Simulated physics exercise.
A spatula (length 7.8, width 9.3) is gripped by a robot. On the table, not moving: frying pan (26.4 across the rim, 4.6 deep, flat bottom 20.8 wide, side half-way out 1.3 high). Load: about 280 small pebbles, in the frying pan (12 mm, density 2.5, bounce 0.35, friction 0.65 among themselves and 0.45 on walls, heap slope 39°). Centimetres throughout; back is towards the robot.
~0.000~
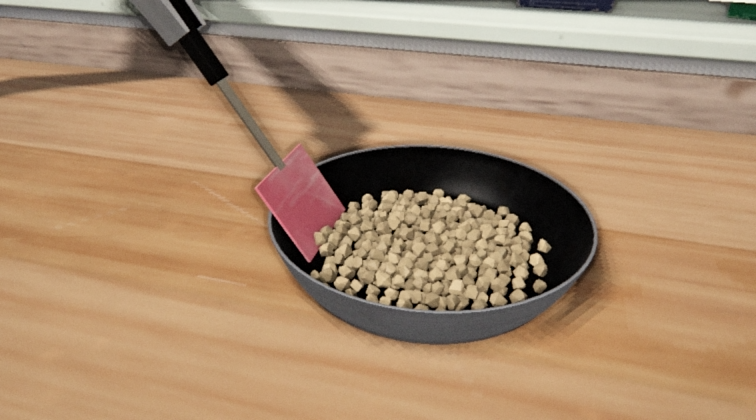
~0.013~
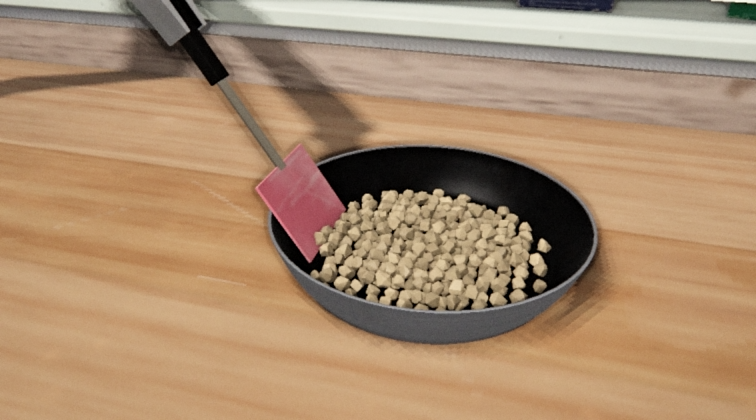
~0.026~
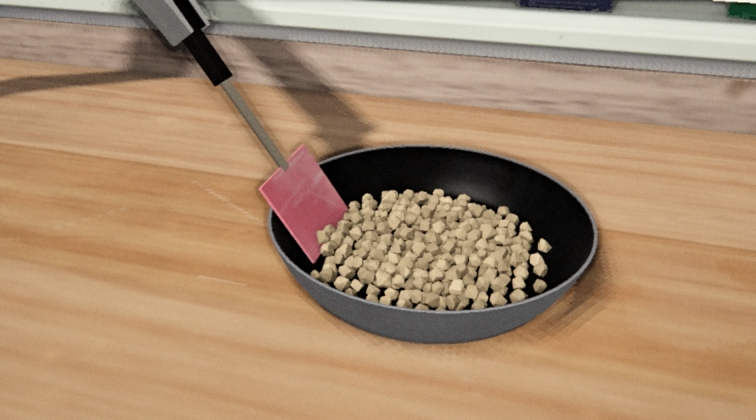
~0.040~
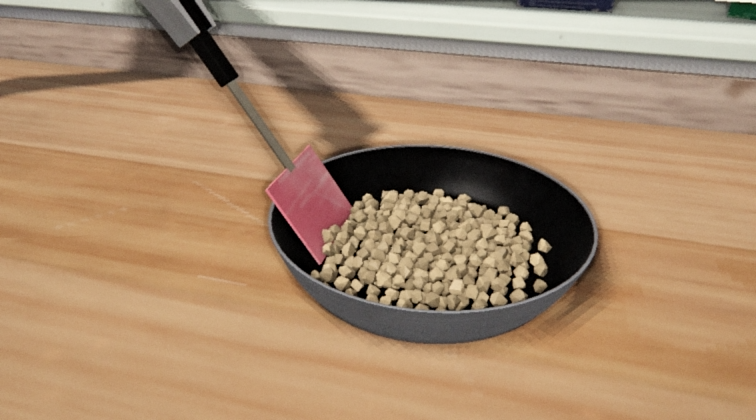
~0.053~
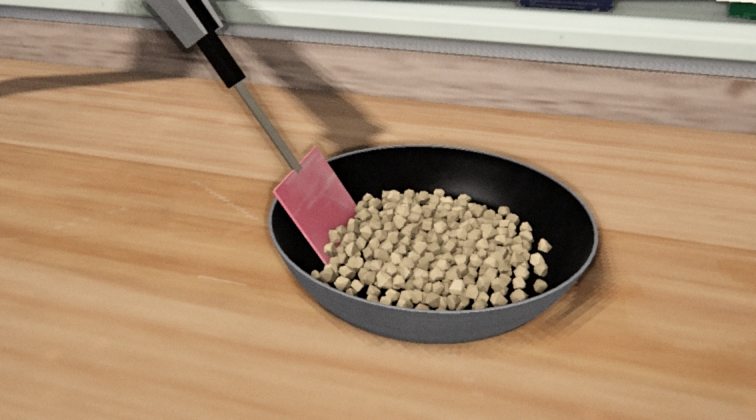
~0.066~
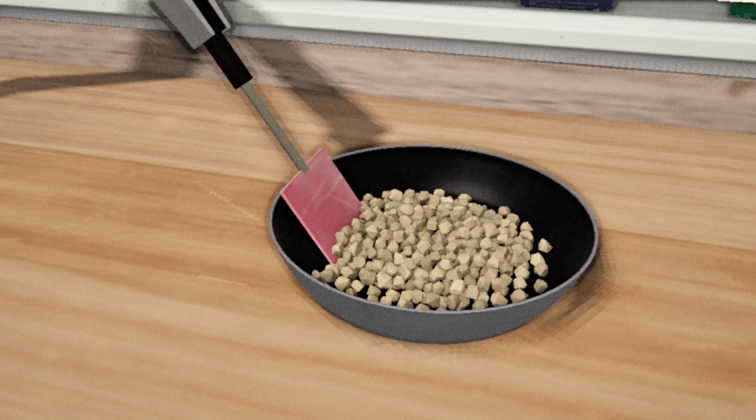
Pink spatula gripped by a robot sliding slightly right against small beige pebbles heaped in a dark frying pan on a wooden table.
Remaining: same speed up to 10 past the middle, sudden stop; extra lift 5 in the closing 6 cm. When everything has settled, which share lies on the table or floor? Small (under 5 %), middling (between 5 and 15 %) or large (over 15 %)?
Answer: Middling; between 5 and 15 % of the small pebbles finish on the table or floor.
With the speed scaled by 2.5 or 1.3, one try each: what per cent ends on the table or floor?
About 25 and 15 per cent.
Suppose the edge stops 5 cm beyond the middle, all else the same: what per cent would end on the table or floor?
In that case some 0 per cent.
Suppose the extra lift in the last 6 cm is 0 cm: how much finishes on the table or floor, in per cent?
About 15 per cent.
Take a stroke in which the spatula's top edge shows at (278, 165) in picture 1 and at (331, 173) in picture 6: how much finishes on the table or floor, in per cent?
Some 25 per cent.
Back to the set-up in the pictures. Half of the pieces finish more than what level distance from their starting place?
About 5 cm.
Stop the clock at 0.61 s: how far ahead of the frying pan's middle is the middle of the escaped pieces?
Roughly 18 cm.
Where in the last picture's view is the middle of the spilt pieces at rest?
At about (661, 285).
After 0.20 s, sloping 56°, highest piece 4 above the table; 278 in the frying pan.
After 0.34 s, sloping 56°, highest piece 5 above the table; 278 in the frying pan.
After 0.61 s, sloping 56°, highest piece 5 above the table; 251 in the frying pan, 27 on the table or floor.
After 1.66 s, sloping 56°, highest piece 5 above the table; 251 in the frying pan, 27 on the table or floor.
In the end, 251 in the frying pan, 27 on the table or floor. That is 10 % on the table or floor.
